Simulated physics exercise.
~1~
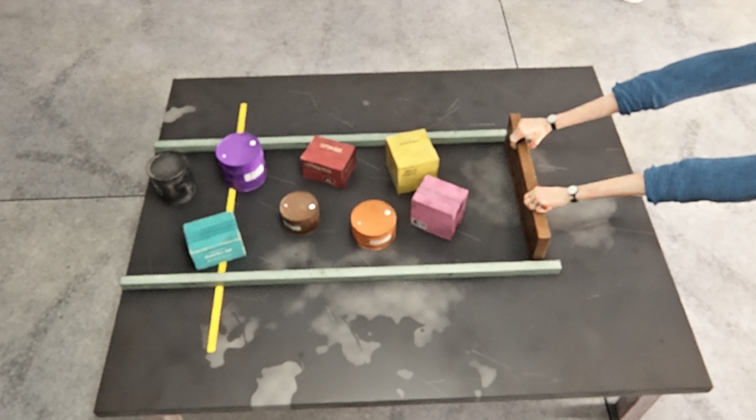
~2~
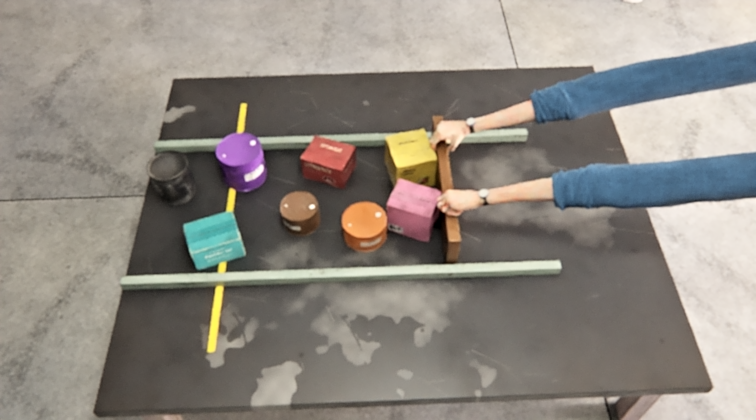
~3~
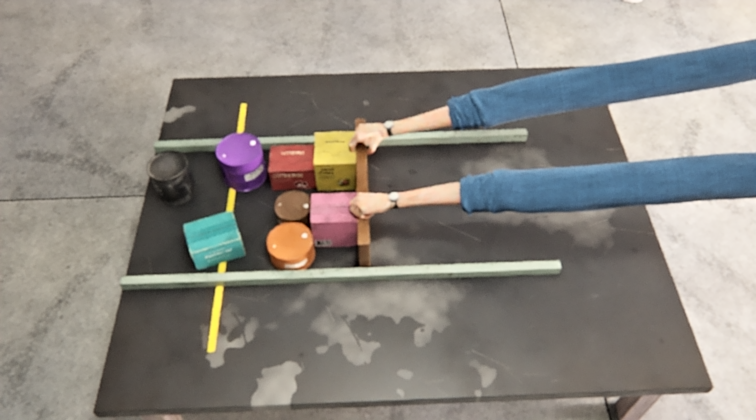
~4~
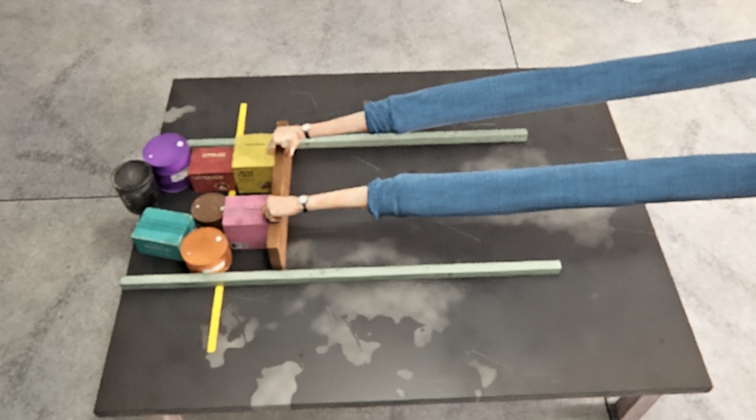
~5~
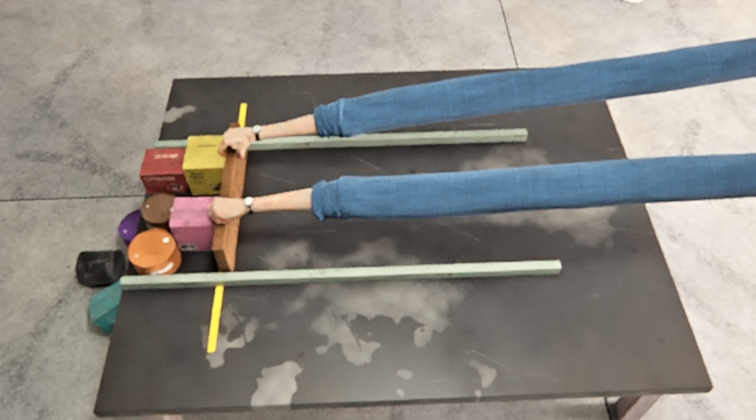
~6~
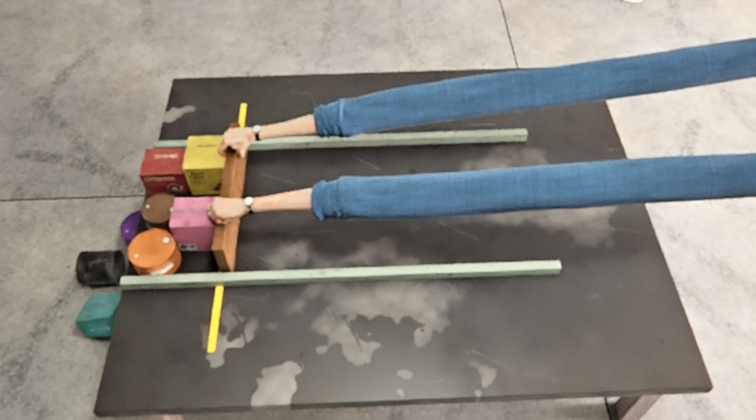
A wooden plank, held upright by two blue-sleeved arms reaching in from the right, slides left between pale green rails on a dark table seen from above. Ahead of it stand yellow, pink and red boxes, orange, brown and purple canisters, a turquoise box and a black pail near a yellow tape strip. The plank meets the pink and yellow boxes, then gathers the others into a packed cluster and drives it toward the left edge. The purple canister, black pail and turquoise box go over the edge as the plank stops at the tape. The red, yellow, pink and orange items remain bunched against it.
